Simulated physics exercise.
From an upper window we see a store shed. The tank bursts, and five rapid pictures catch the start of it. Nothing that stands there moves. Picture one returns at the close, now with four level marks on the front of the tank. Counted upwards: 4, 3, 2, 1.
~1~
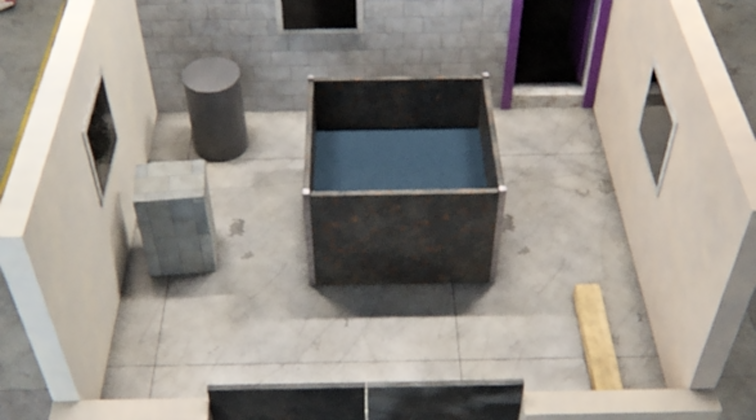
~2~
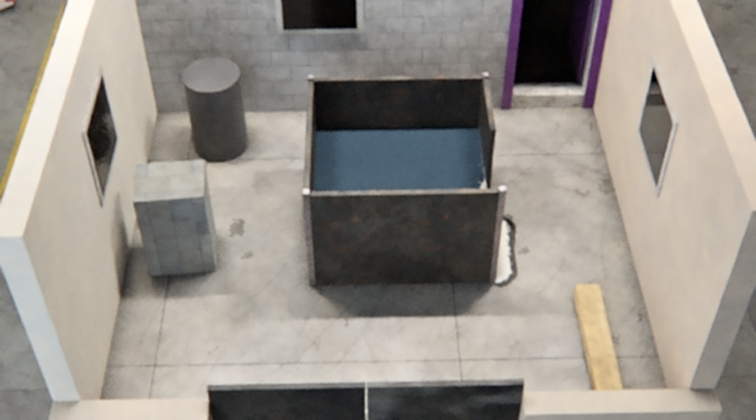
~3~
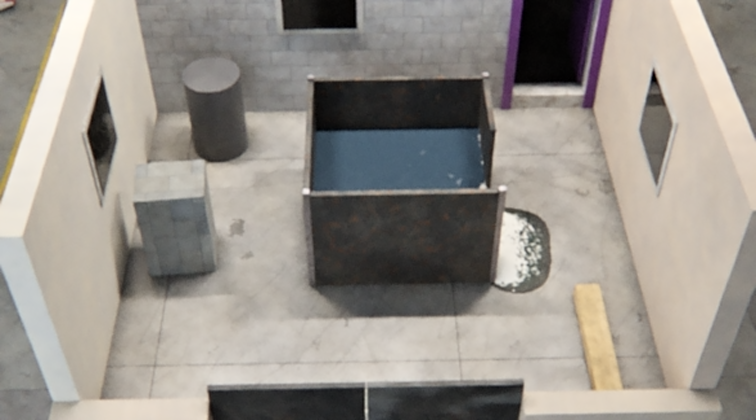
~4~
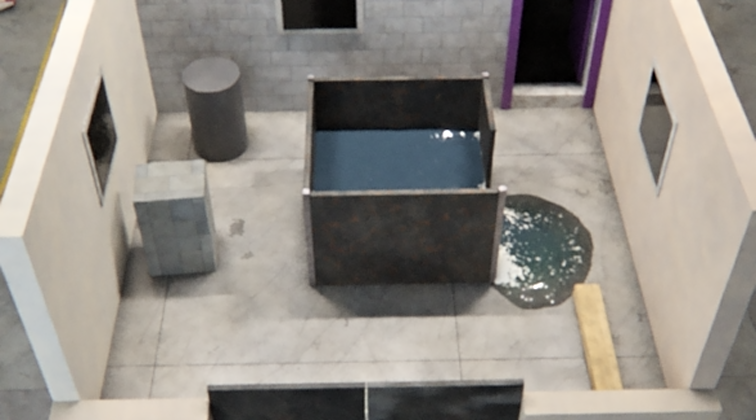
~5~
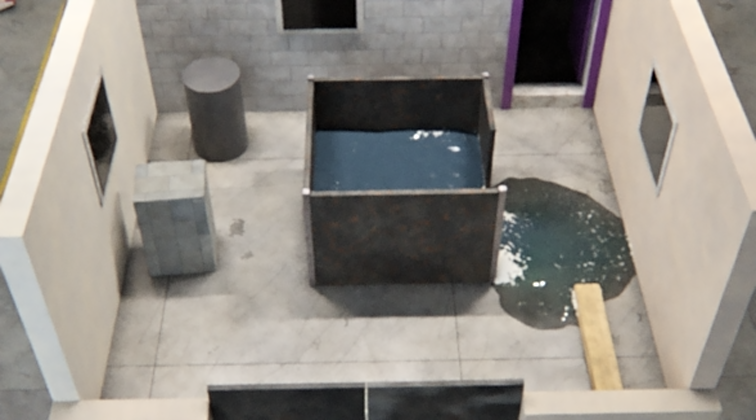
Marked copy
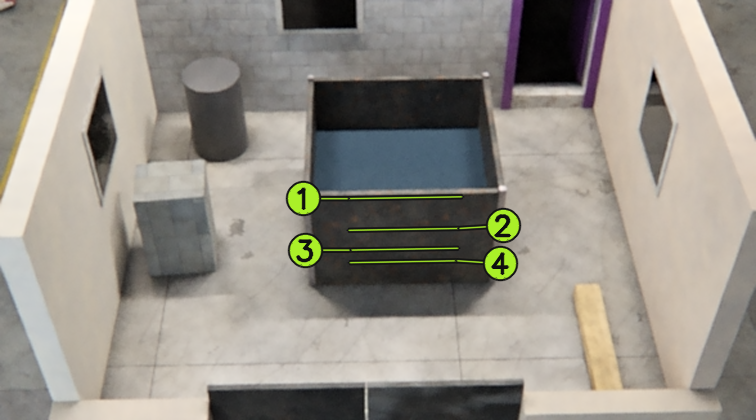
In a store shed seen from above, water in a dark square tank lay still, then leaked out at its right side and spread across the floor in a widening puddle, reaching the wooden plank.
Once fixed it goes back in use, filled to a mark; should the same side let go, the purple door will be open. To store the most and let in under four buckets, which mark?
That is level 3.
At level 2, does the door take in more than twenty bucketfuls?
No.
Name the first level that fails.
It is 2.
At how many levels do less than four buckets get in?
Two.
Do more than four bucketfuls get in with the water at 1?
Yes, that goes wrong.
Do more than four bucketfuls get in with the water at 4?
No, that is safe.
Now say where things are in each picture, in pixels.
Water in the tank at rest, its middle at (400, 180); foot of the purple doorway at (546, 108); shut gate at (366, 392), in the first picture.
In the second picture, 1 % of the ground under water, visible out to (505, 278).
In the third picture, 3 % of the ground under water, visible out to (535, 221).
In the fourth picture, 6 % of the ground under water, visible out to (580, 232).
In the fifth picture, 11 % of the ground under water, visible out to (623, 227).
In lime, 1 at (404, 197); 2 at (404, 229); 3 at (403, 249); 4 at (403, 261); from the bottom up 4, 3, 2, 1.
With 1, dozens of bucketfuls pour in.
With 2, about 8 bucketfuls get in.
With 3, a splash gets over, under a bucket.
With 4, nothing gets over.
